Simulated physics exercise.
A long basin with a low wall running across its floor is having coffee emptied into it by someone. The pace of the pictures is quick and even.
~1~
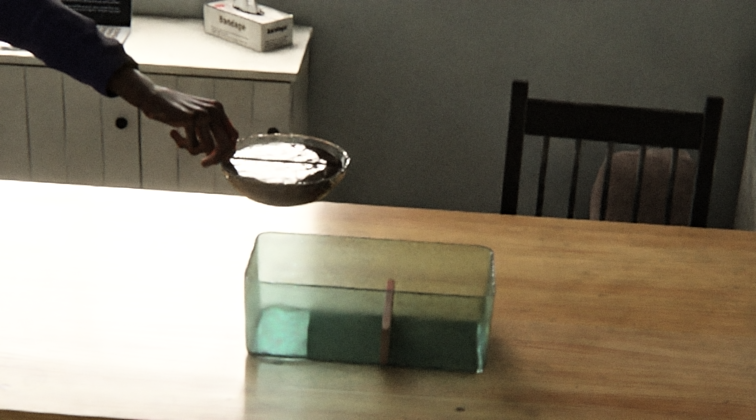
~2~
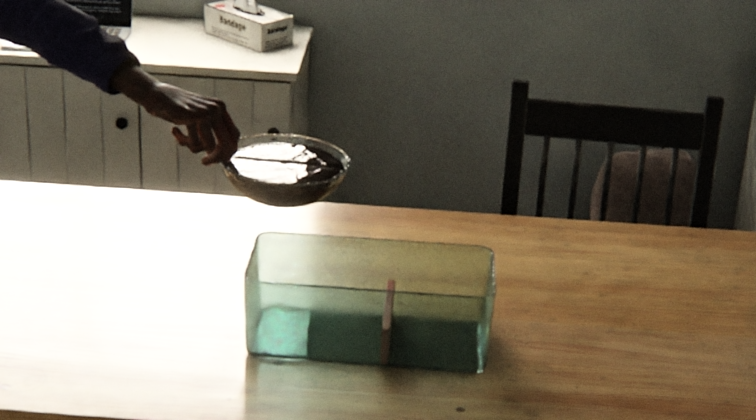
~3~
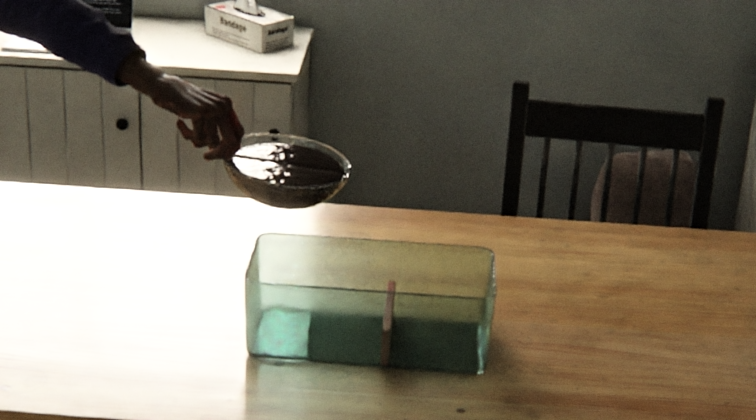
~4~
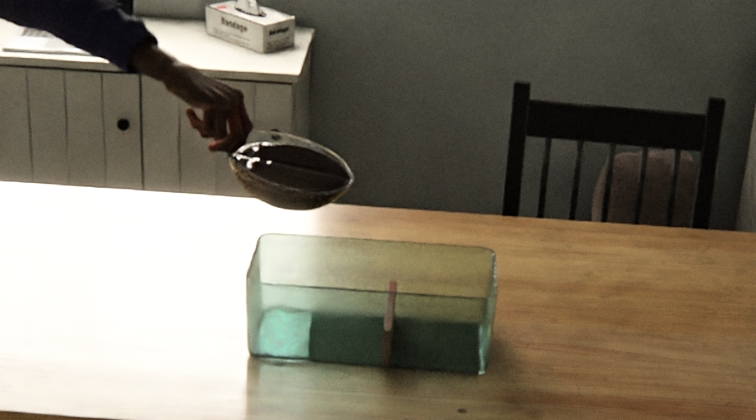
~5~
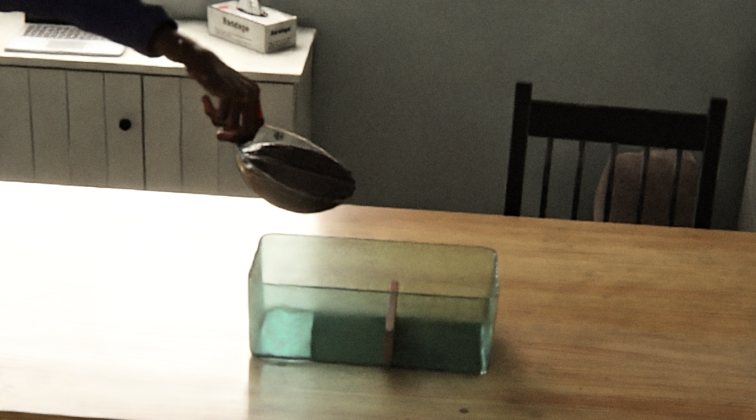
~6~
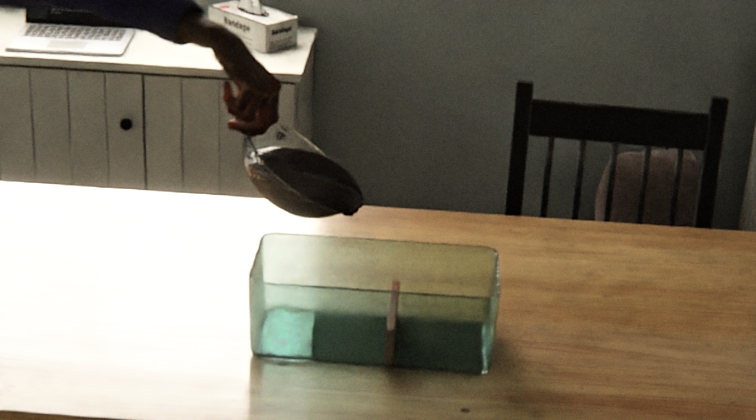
In a dim room seen from slightly above, a pale wooden table stands before a white cabinet holding a tissue box, with a black chair at right. A greenish glass basin with a low, pinkish dividing wall sits on the table, below a clear bowl of dark coffee held by a hand from the left. The hand rises and steadily tilts the bowl rightward, and coffee reaches its lower rim.
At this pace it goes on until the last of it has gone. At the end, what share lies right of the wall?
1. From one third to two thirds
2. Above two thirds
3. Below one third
The answer is 3.
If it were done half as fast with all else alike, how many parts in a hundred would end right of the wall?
About 40 in a hundred.
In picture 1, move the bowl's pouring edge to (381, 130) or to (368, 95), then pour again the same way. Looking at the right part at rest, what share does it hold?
65 and 60 per cent.
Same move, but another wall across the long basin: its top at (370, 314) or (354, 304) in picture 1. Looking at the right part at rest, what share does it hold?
Respectively 50 and 70 per cent, approximately.
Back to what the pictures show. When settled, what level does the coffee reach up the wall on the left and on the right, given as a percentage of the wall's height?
Close to 30 for the left and 10 for the right.
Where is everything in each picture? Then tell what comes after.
The first picture shows tilt 0°; pouring edge (349, 164); surface from (224, 159) to (345, 167); the long basin's rim runs from (251, 256) to (494, 273); the wall's top is at (388, 304).
The second picture shows tilt 2°; pouring edge (349, 166); surface from (225, 158) to (345, 168).
The third picture shows tilt 6°; pouring edge (351, 172); surface from (227, 156) to (347, 173).
The fourth picture shows tilt 14°; pouring edge (352, 181); surface from (232, 154) to (350, 177).
The fifth picture shows tilt 24°; pouring edge (353, 191); surface from (240, 153) to (339, 179); 4 per cent is over the edge.
The sixth picture shows tilt 36°; pouring edge (350, 203); surface from (248, 156) to (326, 178); 14 per cent is over the edge.
A moment on, the bowl is tipped right over and 0 per cent is still to pour, 85 is left of the wall and 11 right of it.
Next, the bowl is tipped right over and 0 per cent is still to pour, 73 is left of the wall and 11 right of it.
Then the bowl is tipped right over and 0 per cent is still to pour, 75 is left of the wall and 13 right of it.
Later the bowl is tipped right over and 0 per cent is still to pour, 75 is left of the wall and 13 right of it.
At rest 75 per cent lies left of the wall, 13 right of it and 11 outside.
